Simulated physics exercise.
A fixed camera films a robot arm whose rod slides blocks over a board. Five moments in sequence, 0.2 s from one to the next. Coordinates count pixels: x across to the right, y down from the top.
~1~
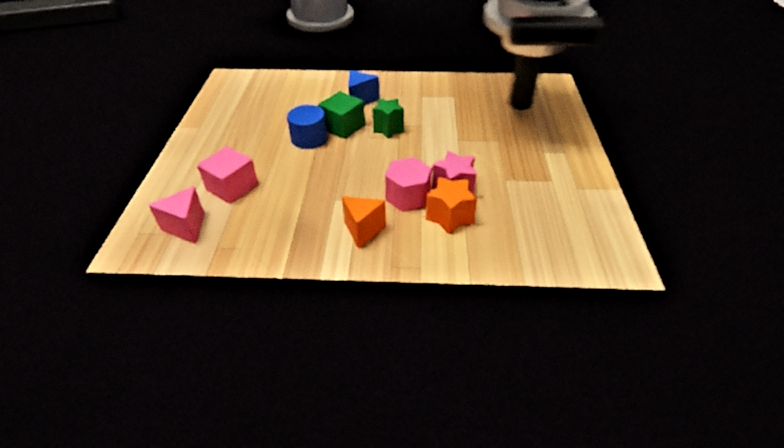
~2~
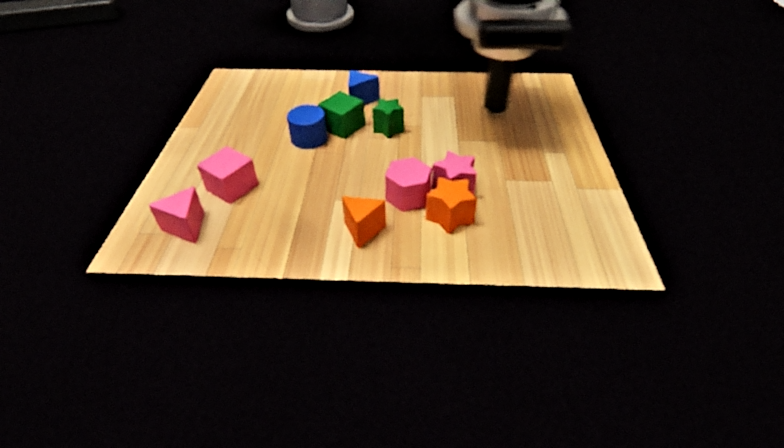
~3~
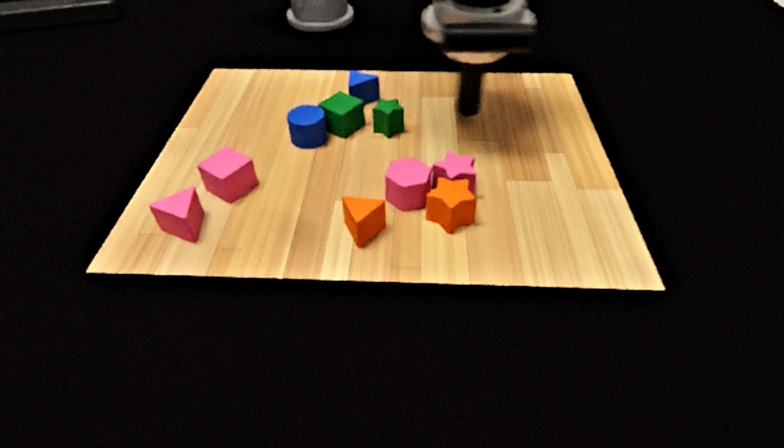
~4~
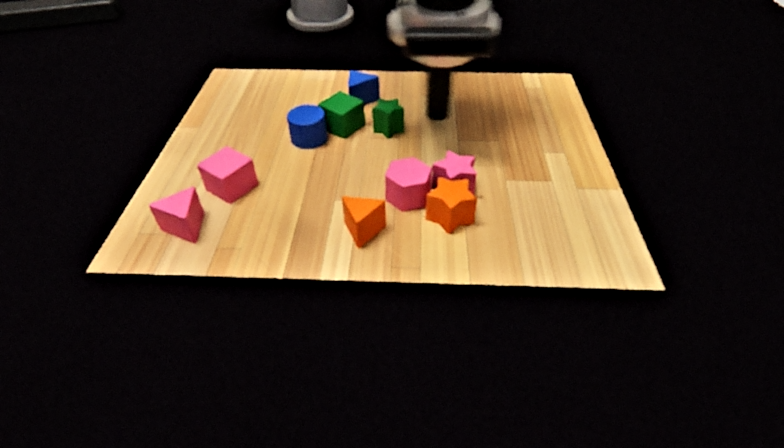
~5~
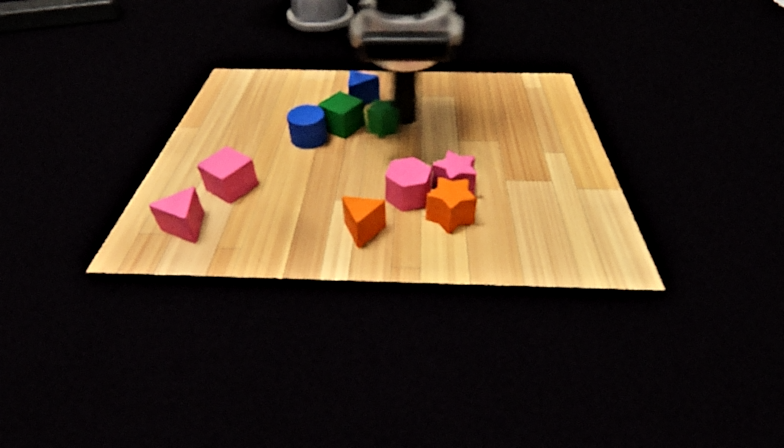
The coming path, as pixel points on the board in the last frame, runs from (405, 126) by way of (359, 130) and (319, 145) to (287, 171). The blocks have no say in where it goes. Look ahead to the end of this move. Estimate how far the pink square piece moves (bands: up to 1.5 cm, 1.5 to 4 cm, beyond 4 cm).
The answer here is less than 1.5 cm.
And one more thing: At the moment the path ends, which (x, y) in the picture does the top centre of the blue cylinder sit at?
At the end it should sit near (249, 122).
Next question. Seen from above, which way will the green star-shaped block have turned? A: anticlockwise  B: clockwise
B.
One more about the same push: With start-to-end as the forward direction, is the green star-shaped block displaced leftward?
Answer: No.
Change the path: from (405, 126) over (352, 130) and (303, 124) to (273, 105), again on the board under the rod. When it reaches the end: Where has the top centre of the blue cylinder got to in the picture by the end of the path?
Final place: (260, 123).
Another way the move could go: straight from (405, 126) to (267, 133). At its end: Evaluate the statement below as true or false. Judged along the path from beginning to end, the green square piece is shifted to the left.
The claim does not hold.
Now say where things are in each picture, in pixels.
In the first picture, lower end of the rod (521, 104), tops of blocks, pink square piece (224, 161), blue cylinder (306, 114), green square piece (341, 102), green star-shaped block (388, 105).
In the second picture, rod (495, 107), blocks as before.
In the third picture, rod (468, 111), blocks as before.
In the fourth picture, rod (437, 114), blocks as before.
In the fifth picture, rod (405, 118), pink square piece (224, 161), blue cylinder (306, 114), green square piece (341, 102), green star-shaped block (382, 106).
On the path given first. One third of the way, rod (358, 122); blue cylinder (301, 115); green square piece (314, 95); green star-shaped block (333, 107).
Two thirds of the way, rod (318, 137); blue cylinder (261, 122); green square piece (303, 93), turned 20° clockwise; green star-shaped block (293, 117), turned 35° clockwise.
At the end, rod (285, 163); pink square piece not moved; blue cylinder (249, 122); green square piece (303, 93), turned 20° clockwise; green star-shaped block (283, 125), turned 70° clockwise.
